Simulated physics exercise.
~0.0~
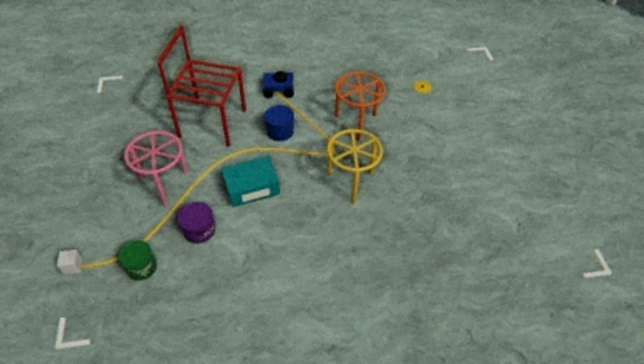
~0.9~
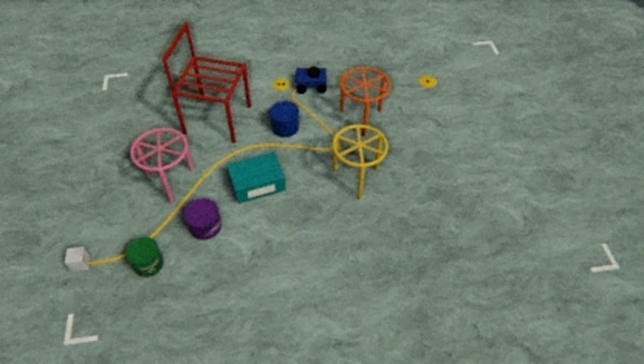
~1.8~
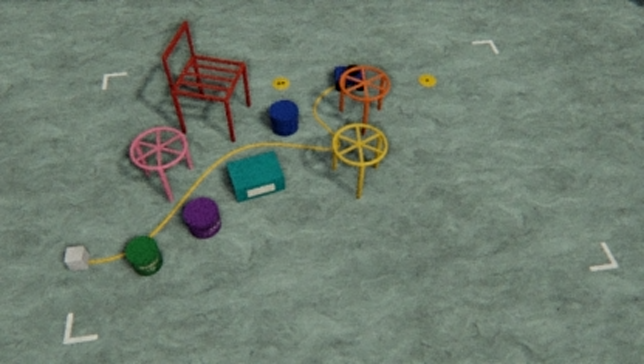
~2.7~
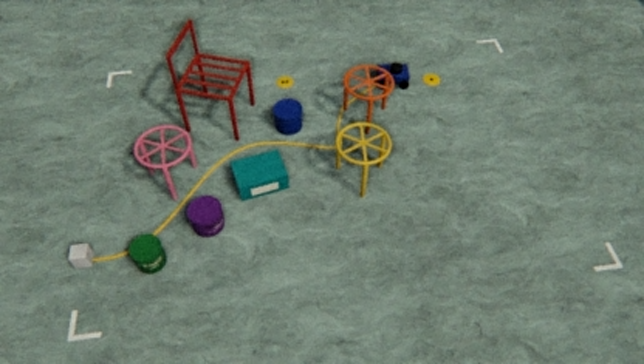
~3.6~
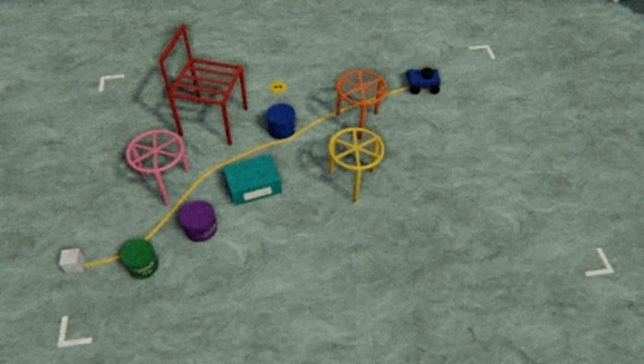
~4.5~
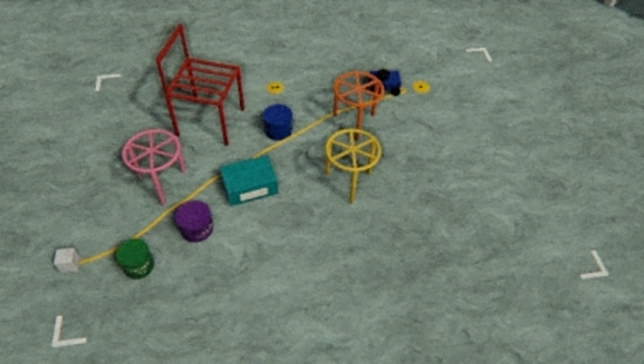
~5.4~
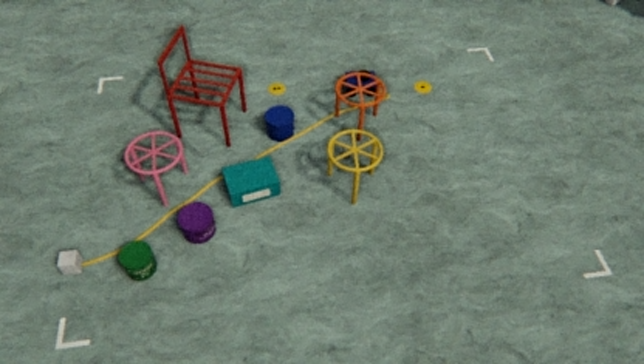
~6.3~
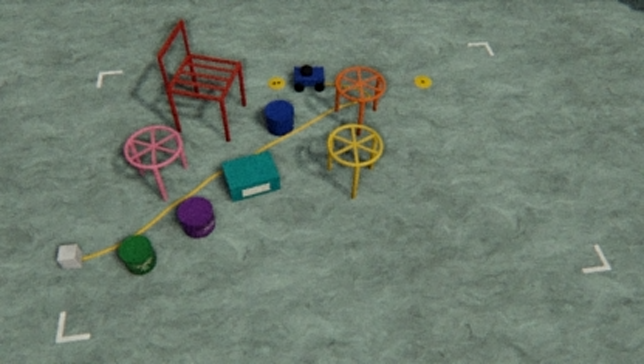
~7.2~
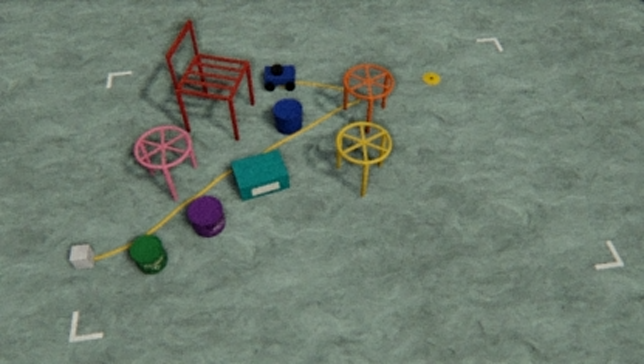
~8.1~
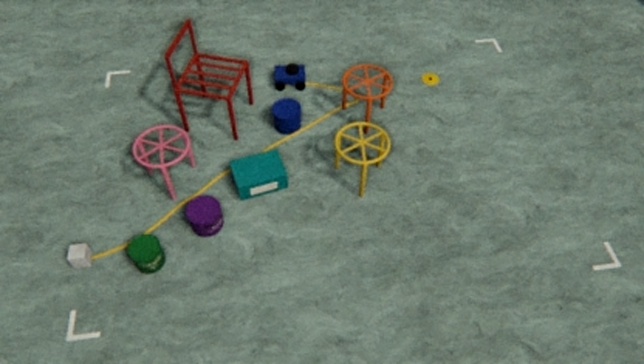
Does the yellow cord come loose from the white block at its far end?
No, the cord stays attached to the white block.
